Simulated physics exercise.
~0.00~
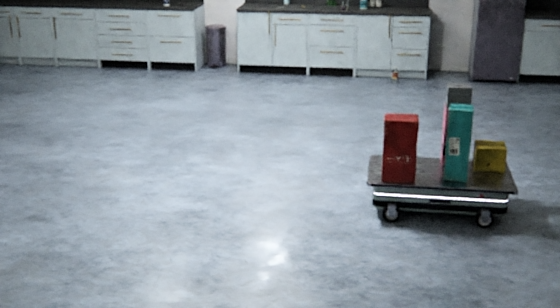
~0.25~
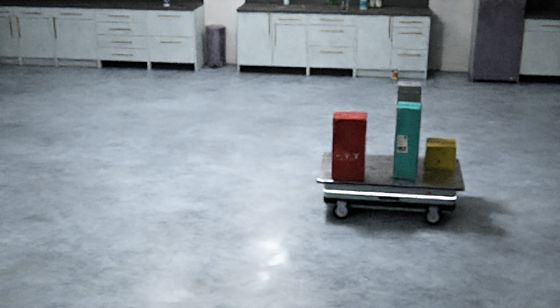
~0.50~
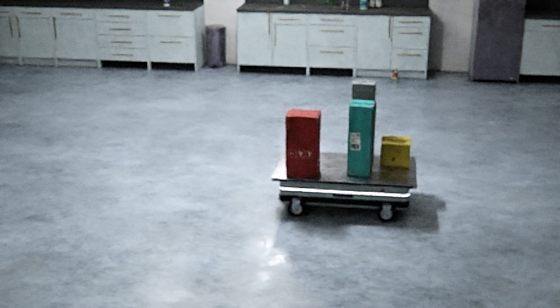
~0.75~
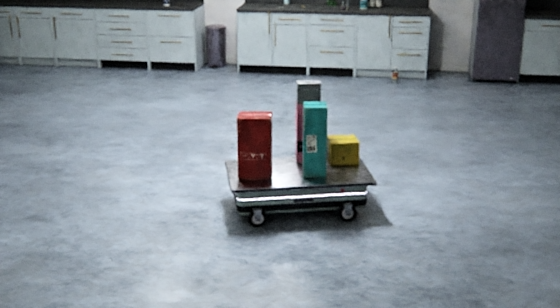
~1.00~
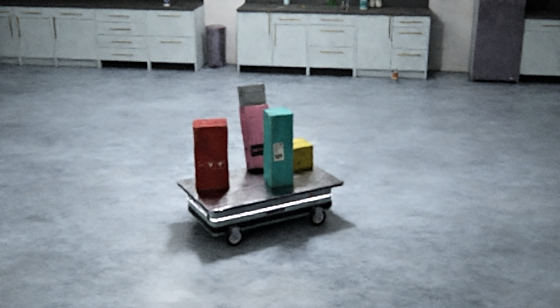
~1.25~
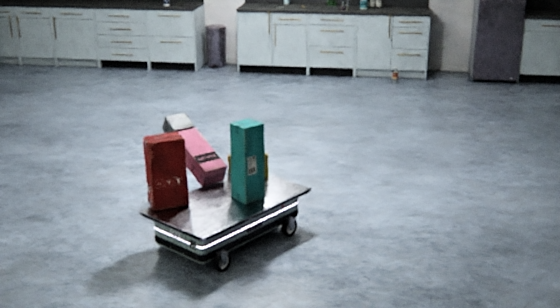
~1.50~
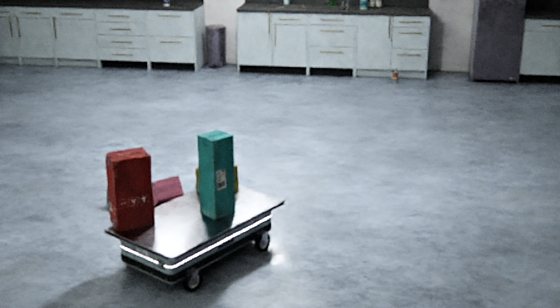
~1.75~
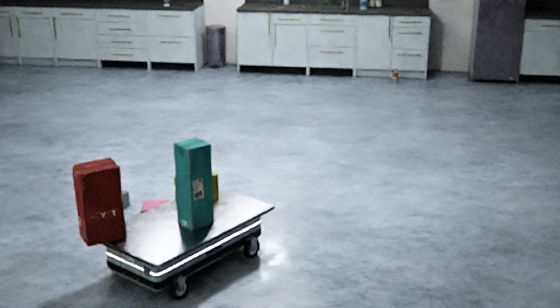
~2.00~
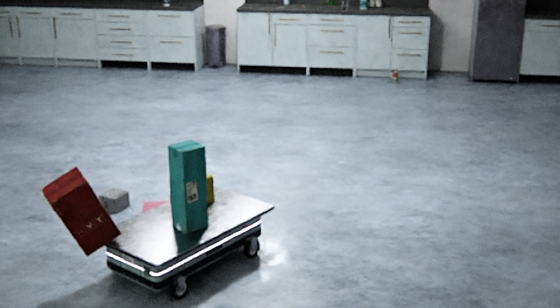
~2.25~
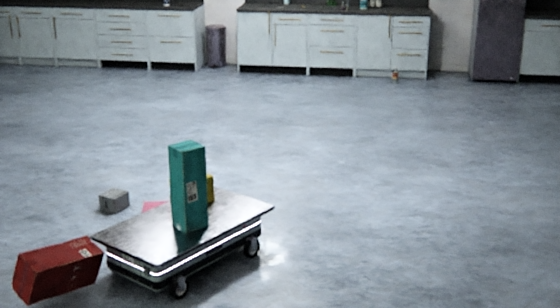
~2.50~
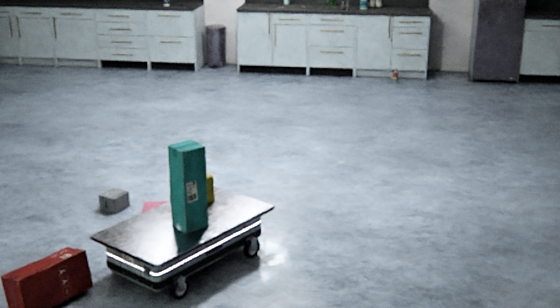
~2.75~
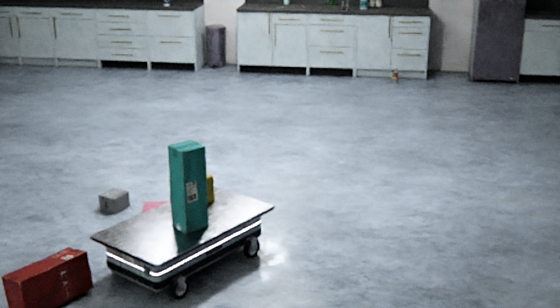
In a kitchen area, a low cart rolling left and turning, shedding pink, grey and red boxes, then stopping with turquoise still upright.
